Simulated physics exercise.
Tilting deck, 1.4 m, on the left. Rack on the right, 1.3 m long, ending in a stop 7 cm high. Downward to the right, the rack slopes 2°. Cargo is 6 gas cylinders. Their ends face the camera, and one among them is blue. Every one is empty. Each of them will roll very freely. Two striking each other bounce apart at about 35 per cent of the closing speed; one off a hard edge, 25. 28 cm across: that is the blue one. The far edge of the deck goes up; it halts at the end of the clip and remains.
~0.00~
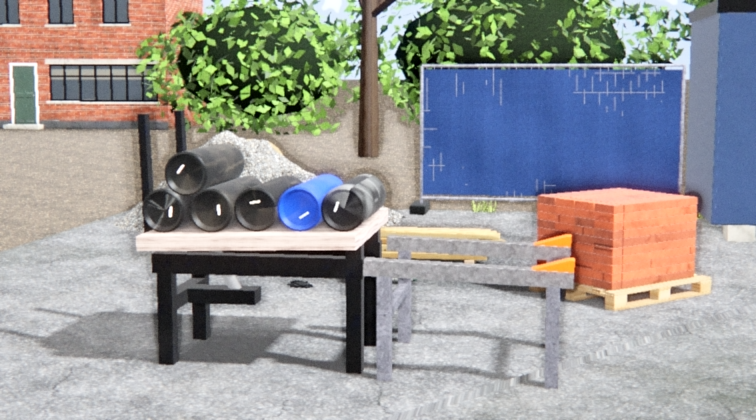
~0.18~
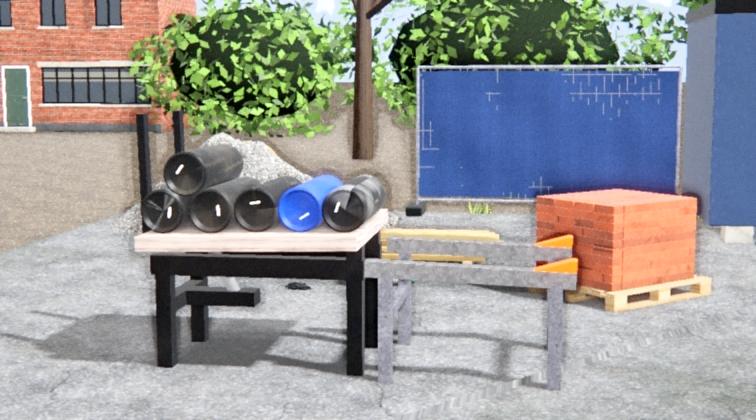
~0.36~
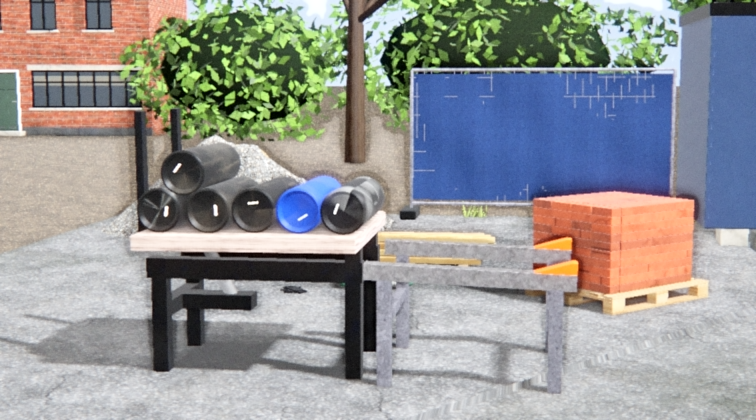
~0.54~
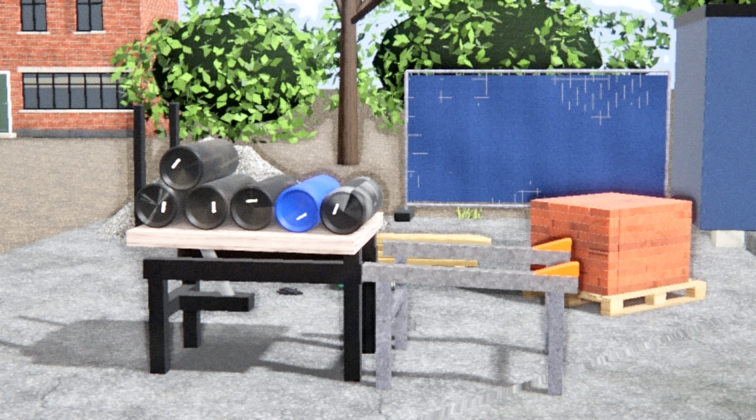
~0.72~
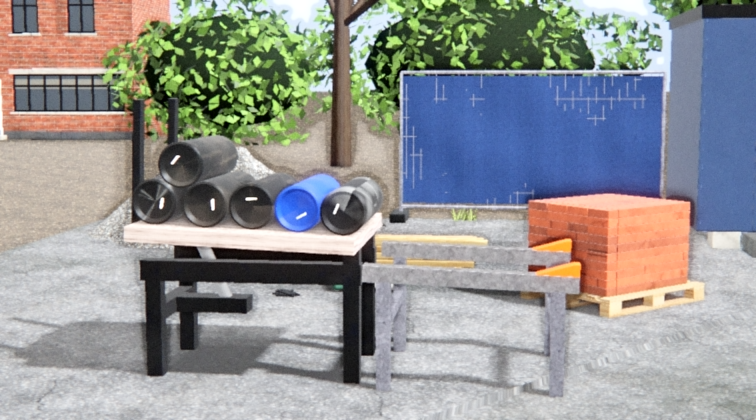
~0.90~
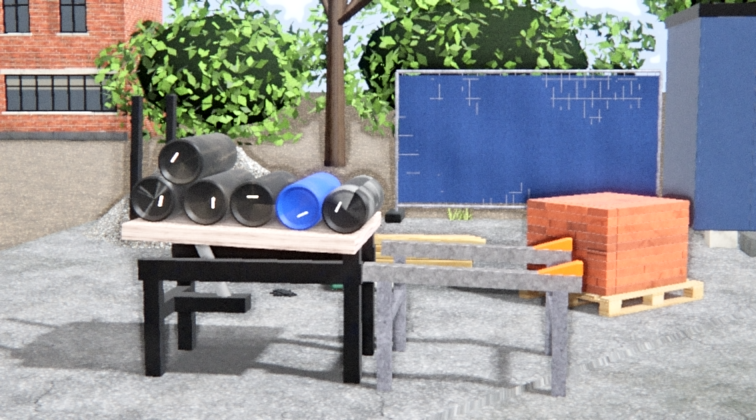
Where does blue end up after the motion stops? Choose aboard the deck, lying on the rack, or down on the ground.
The blue one ends up lying on the rack.
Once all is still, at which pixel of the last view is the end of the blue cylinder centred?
My best guess is somewhere around (537, 249).
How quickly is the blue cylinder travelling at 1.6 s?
Estimated speed near 0.2 m/s.
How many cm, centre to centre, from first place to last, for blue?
Blue shifts by 140.
By 1.6 s, blue is on the deck, 25 cm from the hinge, rolling right; 0 of 6 over the stop.
By 2.6 s, blue is on the rack, 125 cm from the rack's far end, rolling right; 0 of 6 over the stop.
Finally (8.4 s), blue is on the rack, 25 cm from the rack's far end; 1 of 6 over the stop.
